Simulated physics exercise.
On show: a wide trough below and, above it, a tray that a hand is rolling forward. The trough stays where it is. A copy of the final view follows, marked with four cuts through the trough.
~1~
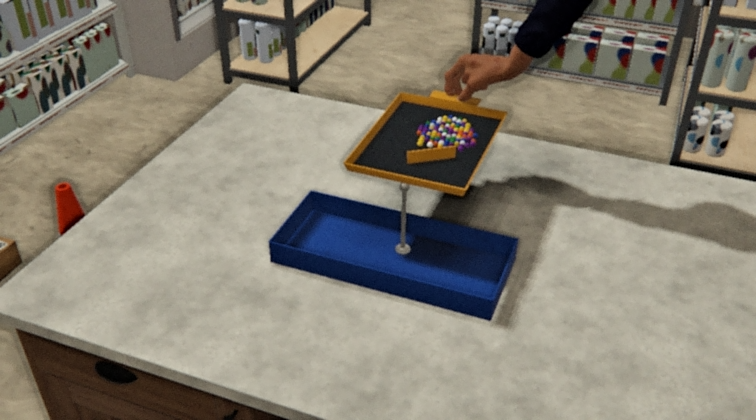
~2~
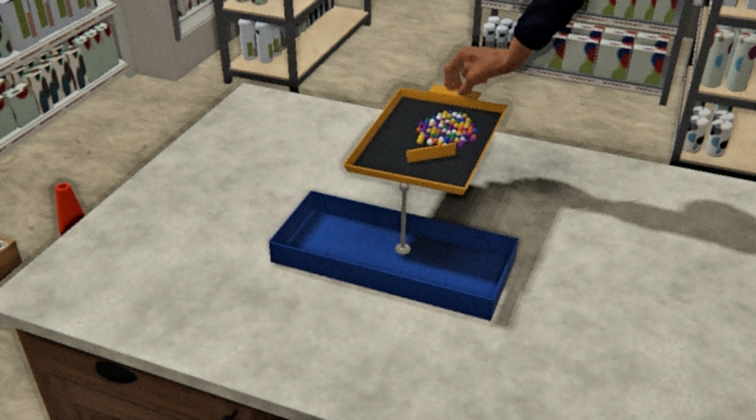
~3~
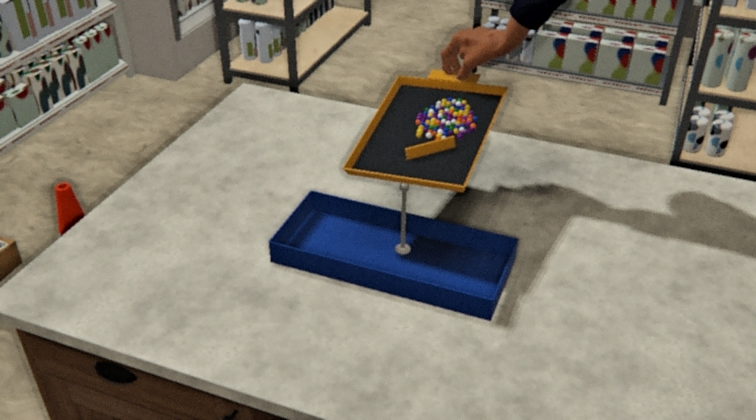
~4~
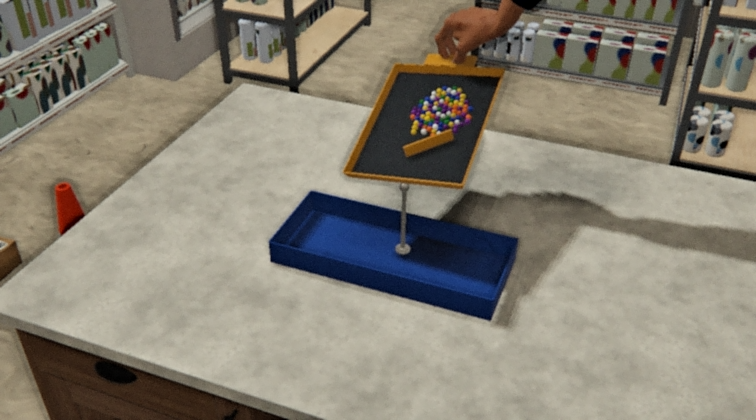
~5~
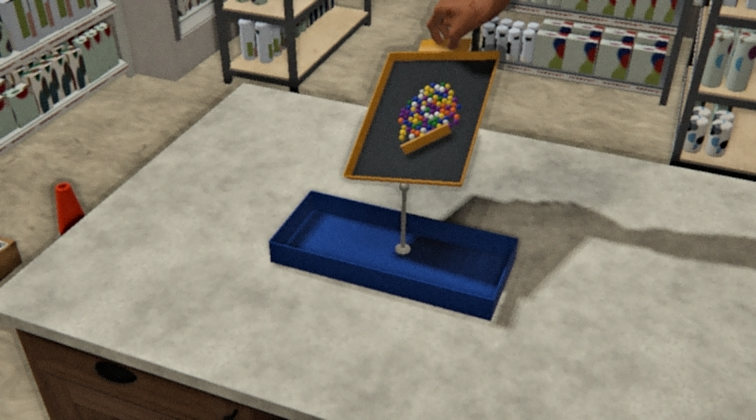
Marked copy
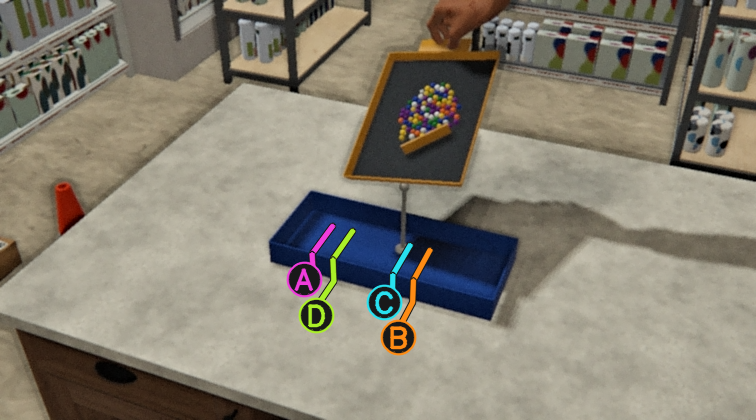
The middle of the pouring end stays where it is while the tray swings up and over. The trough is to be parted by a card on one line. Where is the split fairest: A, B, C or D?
A is best.
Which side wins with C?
More lands on the left.
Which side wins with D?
The left side.
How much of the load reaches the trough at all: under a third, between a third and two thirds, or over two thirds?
It is over two thirds.
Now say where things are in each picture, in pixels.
In the first picture, corners of the pouring end at (348, 162) and (463, 187), level; middle of the load at (450, 134), round plastic beads.
In the second picture, corners of the pouring end at (347, 163) and (463, 186), barely tipped; fin from (407, 151) to (456, 143).
In the third picture, corners of the pouring end at (347, 167) and (462, 184), a little tipped; front corners of the trough at (269, 242) and (493, 300).
In the fourth picture, corners of the pouring end at (346, 170) and (461, 182), clearly tipped; far corners at (397, 65) and (502, 70).
In the fifth picture, corners of the pouring end at (347, 174) and (459, 181), clearly tipped; the left corner sinks clearly lower.
On the marked copy, line A crosses the front rim at (312, 253); line B crosses the front rim at (413, 279); line C crosses the front rim at (393, 274); line D crosses the front rim at (333, 258).
With A, of what is caught, about a third on the left of the divider, about two thirds on the right.
With B, of what is caught, all on the left of the divider, none on the right.
With C, of what is caught, all on the left of the divider, none on the right.
With D, of what is caught, nearly all on the left of the divider, a small part on the right.
